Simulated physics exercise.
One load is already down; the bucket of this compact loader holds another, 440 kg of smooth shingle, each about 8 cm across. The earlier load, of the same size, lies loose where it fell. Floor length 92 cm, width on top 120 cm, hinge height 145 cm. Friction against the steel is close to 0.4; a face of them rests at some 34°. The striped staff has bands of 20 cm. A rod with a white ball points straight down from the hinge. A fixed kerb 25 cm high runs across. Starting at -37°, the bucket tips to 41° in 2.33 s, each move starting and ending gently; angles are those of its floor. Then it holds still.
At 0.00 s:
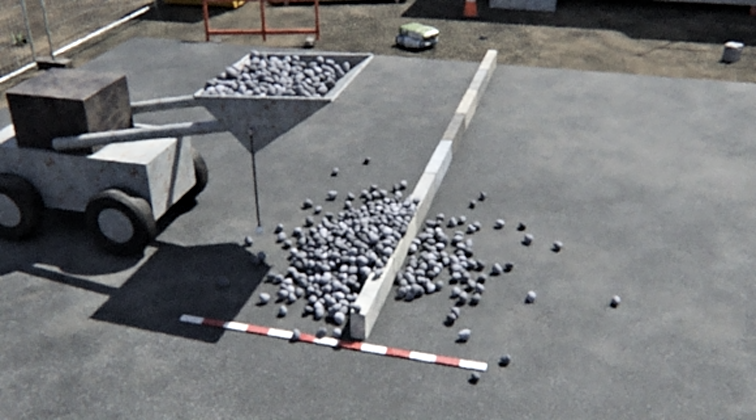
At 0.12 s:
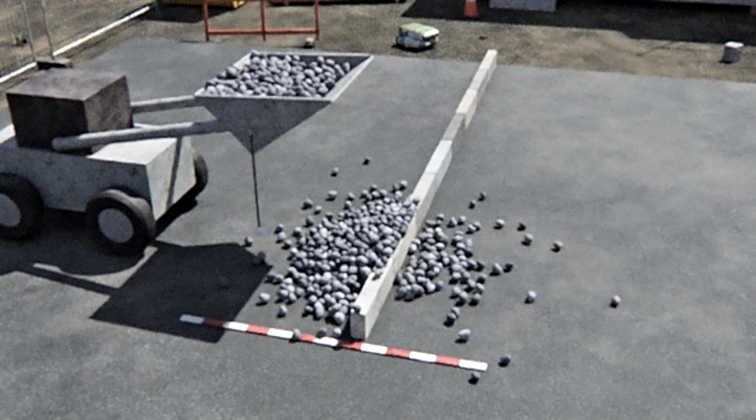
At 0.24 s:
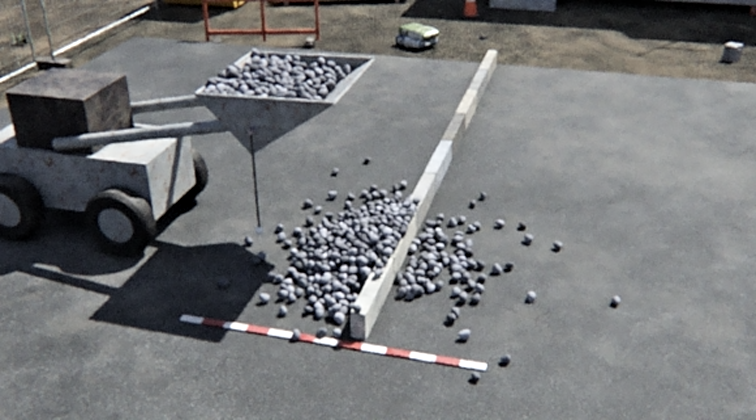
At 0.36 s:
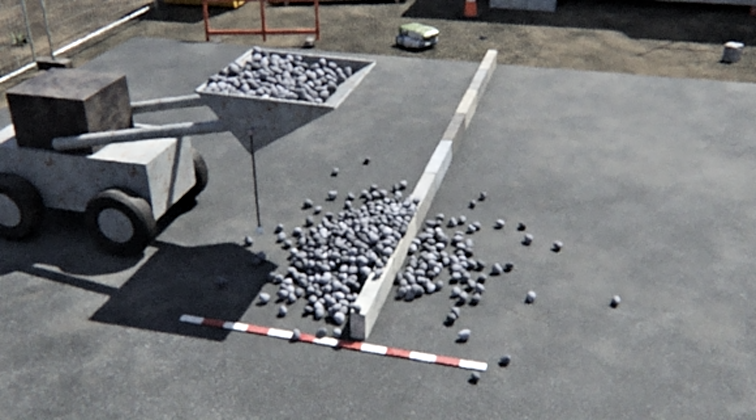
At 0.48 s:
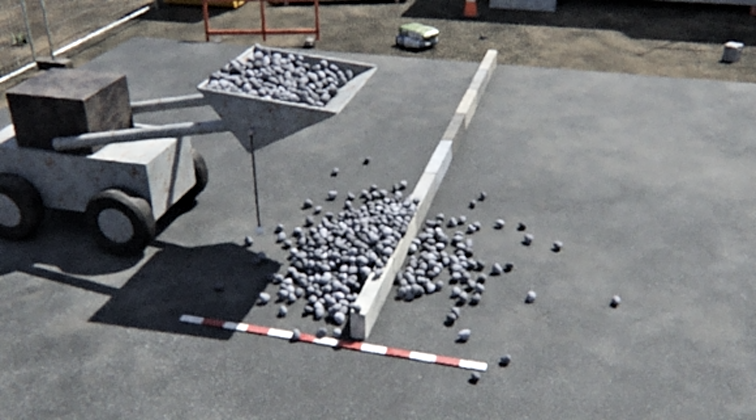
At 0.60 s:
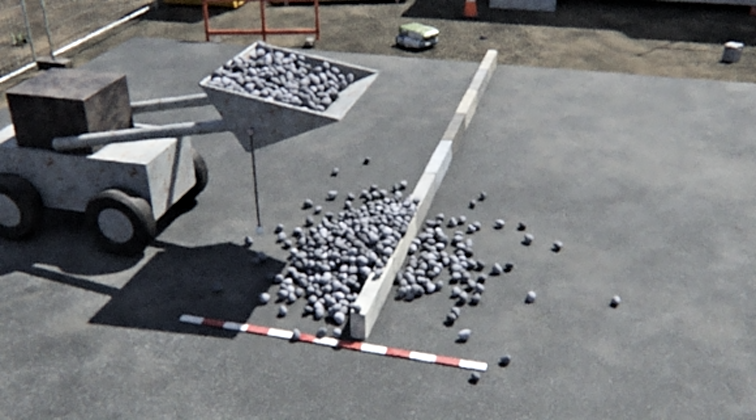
A loader's raised bucket of grey stones slowly tilts downward beside a loose pile across a kerb.
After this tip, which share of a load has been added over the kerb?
Roughly 31 per cent of a load more.
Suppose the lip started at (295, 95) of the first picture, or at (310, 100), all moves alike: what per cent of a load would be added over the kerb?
About 0 and 10 per cent.
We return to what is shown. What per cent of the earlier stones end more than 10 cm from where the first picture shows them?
About 25 per cent.
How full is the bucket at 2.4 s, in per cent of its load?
It holds some 5 per cent.
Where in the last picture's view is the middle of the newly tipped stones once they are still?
Near (376, 240).
After 1.8 s the floor is at 29°; in per cent of one load, 87 in the bucket, 98 on this side of the kerb, 15 over the kerb; the foremost stones are at (532, 283).
After 2.4 s the floor is at 41°; in per cent of one load, 7 in the bucket, 161 on this side of the kerb, 32 over the kerb; the foremost stones are at (532, 283).
After 2.8 s the floor is at 41°; in per cent of one load, 0 in the bucket, 157 on this side of the kerb, 43 over the kerb; the foremost stones are at (545, 279).
After 5.4 s the floor is at 41°; in per cent of one load, 0 in the bucket, 154 on this side of the kerb, 46 over the kerb; the foremost stones are at (572, 306). Net gain over the kerb, 31.
